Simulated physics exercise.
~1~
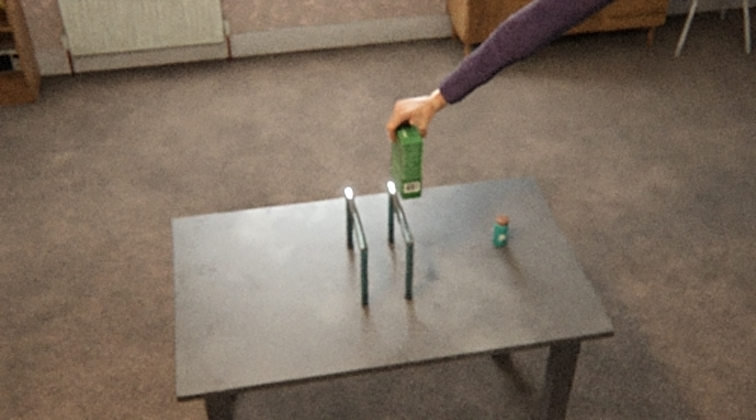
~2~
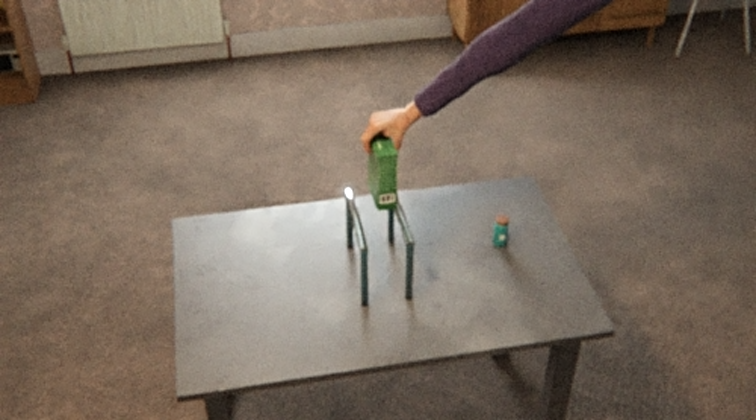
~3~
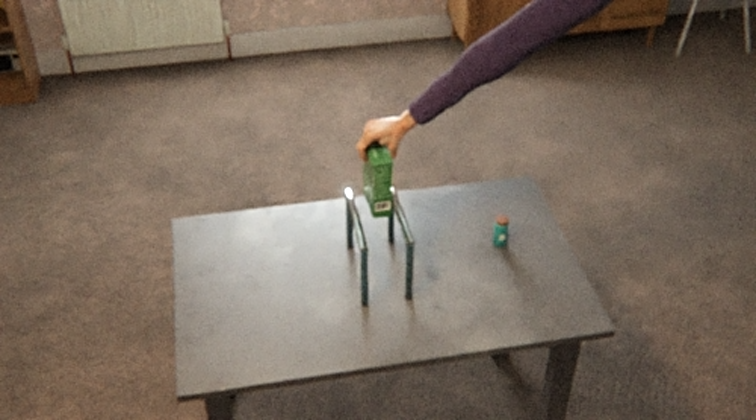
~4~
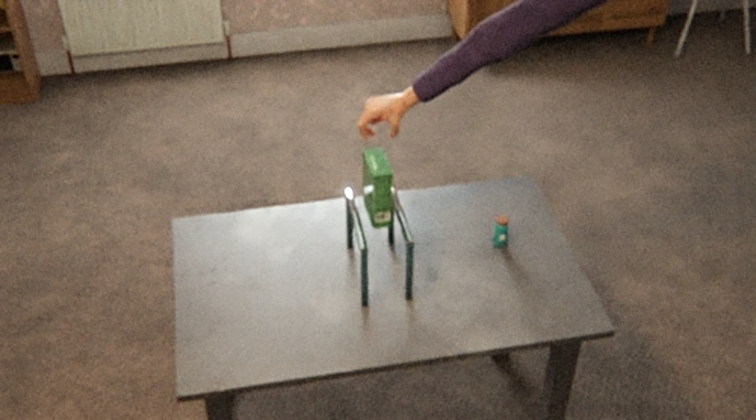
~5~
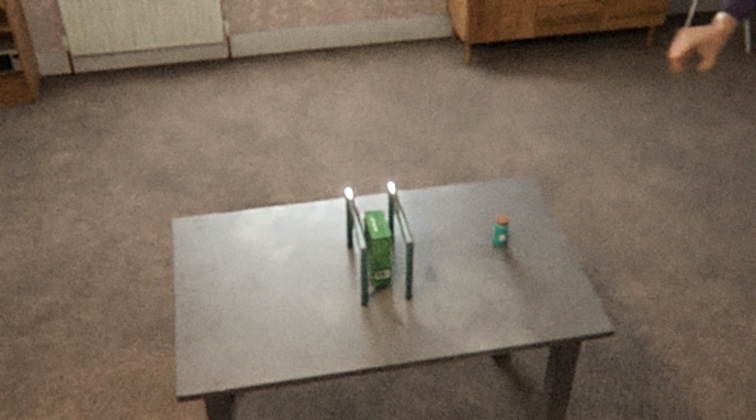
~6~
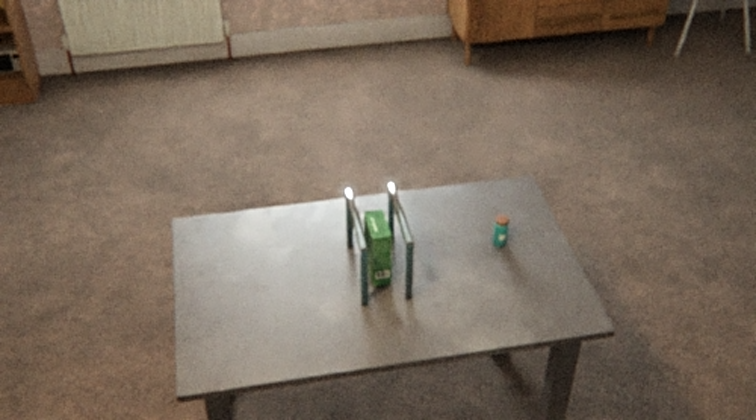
Green packet held by a hand over two dark rails, then released and dropping between them to stand upright on the table.
